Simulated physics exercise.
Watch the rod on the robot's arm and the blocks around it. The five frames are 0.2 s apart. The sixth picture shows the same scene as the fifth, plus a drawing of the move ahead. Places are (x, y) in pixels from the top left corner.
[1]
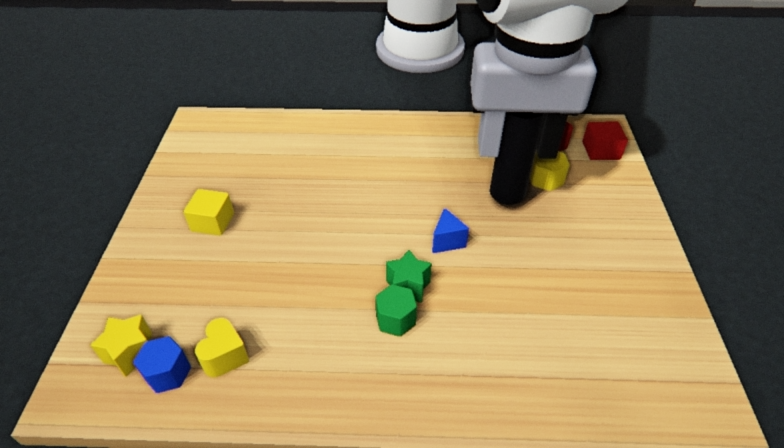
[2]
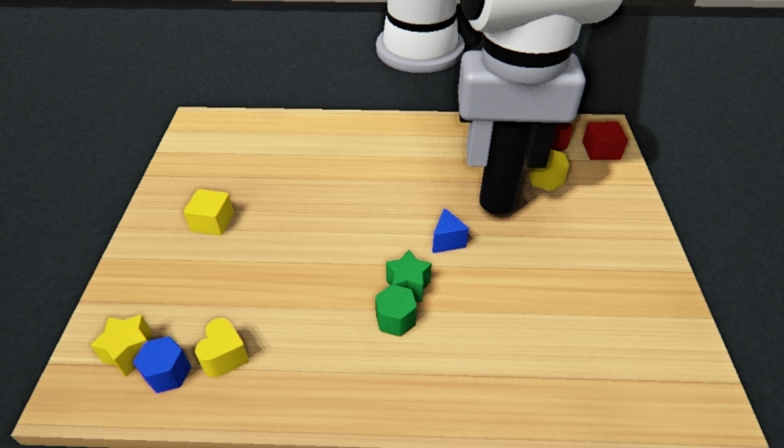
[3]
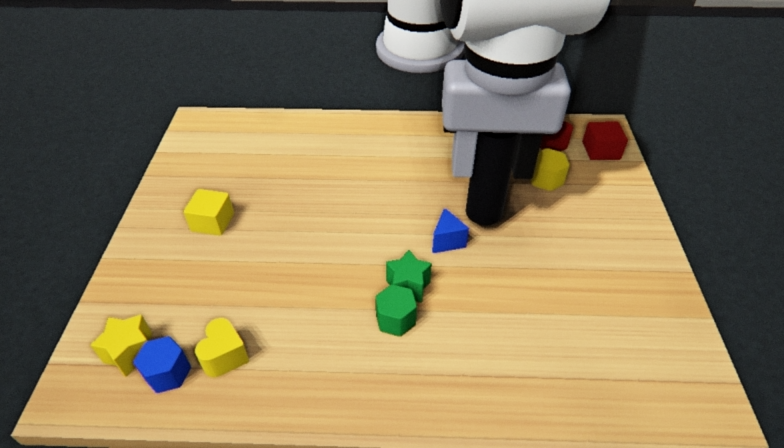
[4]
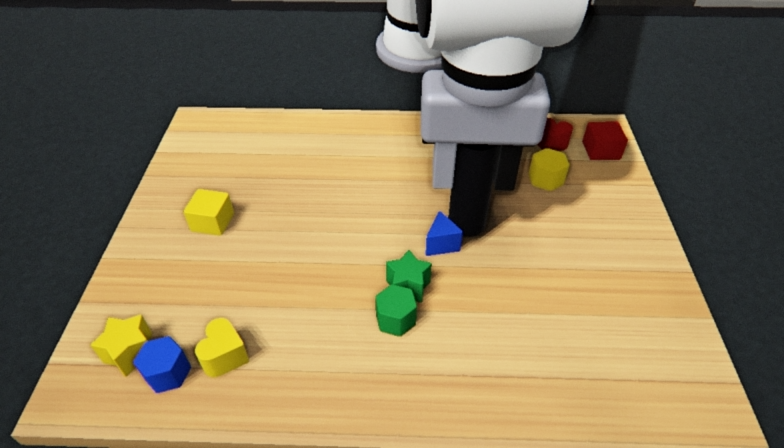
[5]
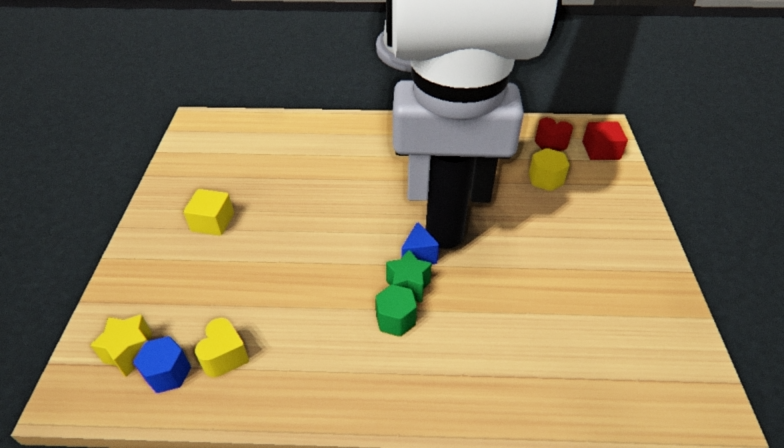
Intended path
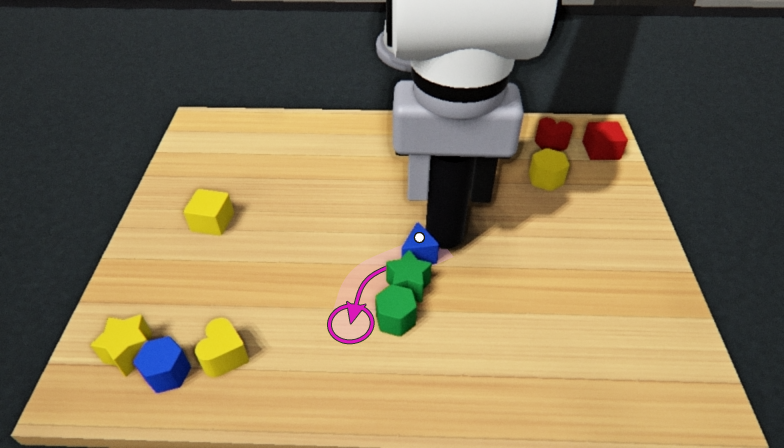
On a wooden board scattered with colored blocks, a robot arm's black rod moved left and toward the front, then pushed the blue triangular block left, close to the green star.
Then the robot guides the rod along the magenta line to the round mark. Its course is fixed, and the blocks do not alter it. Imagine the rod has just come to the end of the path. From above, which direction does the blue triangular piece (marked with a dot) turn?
Watching from overhead, you'd notice the blue triangular piece rotating clockwise.
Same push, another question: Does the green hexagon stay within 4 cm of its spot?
Final answer: Yes.
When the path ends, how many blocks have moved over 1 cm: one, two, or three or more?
Shifted over 1 cm: Three or more.
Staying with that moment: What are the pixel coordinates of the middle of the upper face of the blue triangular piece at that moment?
If I read the scene right, the answer is (326, 266).
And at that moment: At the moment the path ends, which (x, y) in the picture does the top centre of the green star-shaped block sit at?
Roughly at (390, 299).
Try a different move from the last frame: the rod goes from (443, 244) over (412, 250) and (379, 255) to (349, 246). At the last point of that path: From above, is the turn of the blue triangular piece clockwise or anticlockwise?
The sense of turning is anti-clockwise.
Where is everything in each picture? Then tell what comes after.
In the first frame, tip of the rod (507, 193), middles of tops, green hexagon (396, 301), green star-shaped block (409, 268), blue triangular piece (449, 223).
In the second frame, rod (497, 202), nothing pushed.
In the third frame, rod (484, 213), nothing pushed.
In the fourth frame, rod (466, 224), blue triangular piece (443, 226).
In the fifth frame, rod (444, 235), green hexagon (396, 301), green star-shaped block (409, 268), blue triangular piece (419, 238).
The line goes from (443, 244) over (403, 261) and (364, 283) to (351, 323); the dot is on the blue triangular piece.
On the path given first. One third of the way, rod (402, 252); green hexagon (397, 310); green star-shaped block (398, 274), turned 45° anticlockwise; blue triangular piece (371, 250).
Two thirds of the way, rod (363, 275); green hexagon (398, 315); green star-shaped block (392, 284), turned 90° anticlockwise; blue triangular piece (328, 265), turned 40° clockwise.
At the end, rod (350, 315); green hexagon (416, 331); green star-shaped block (390, 299), turned 130° anticlockwise; blue triangular piece (326, 266), turned 45° clockwise.
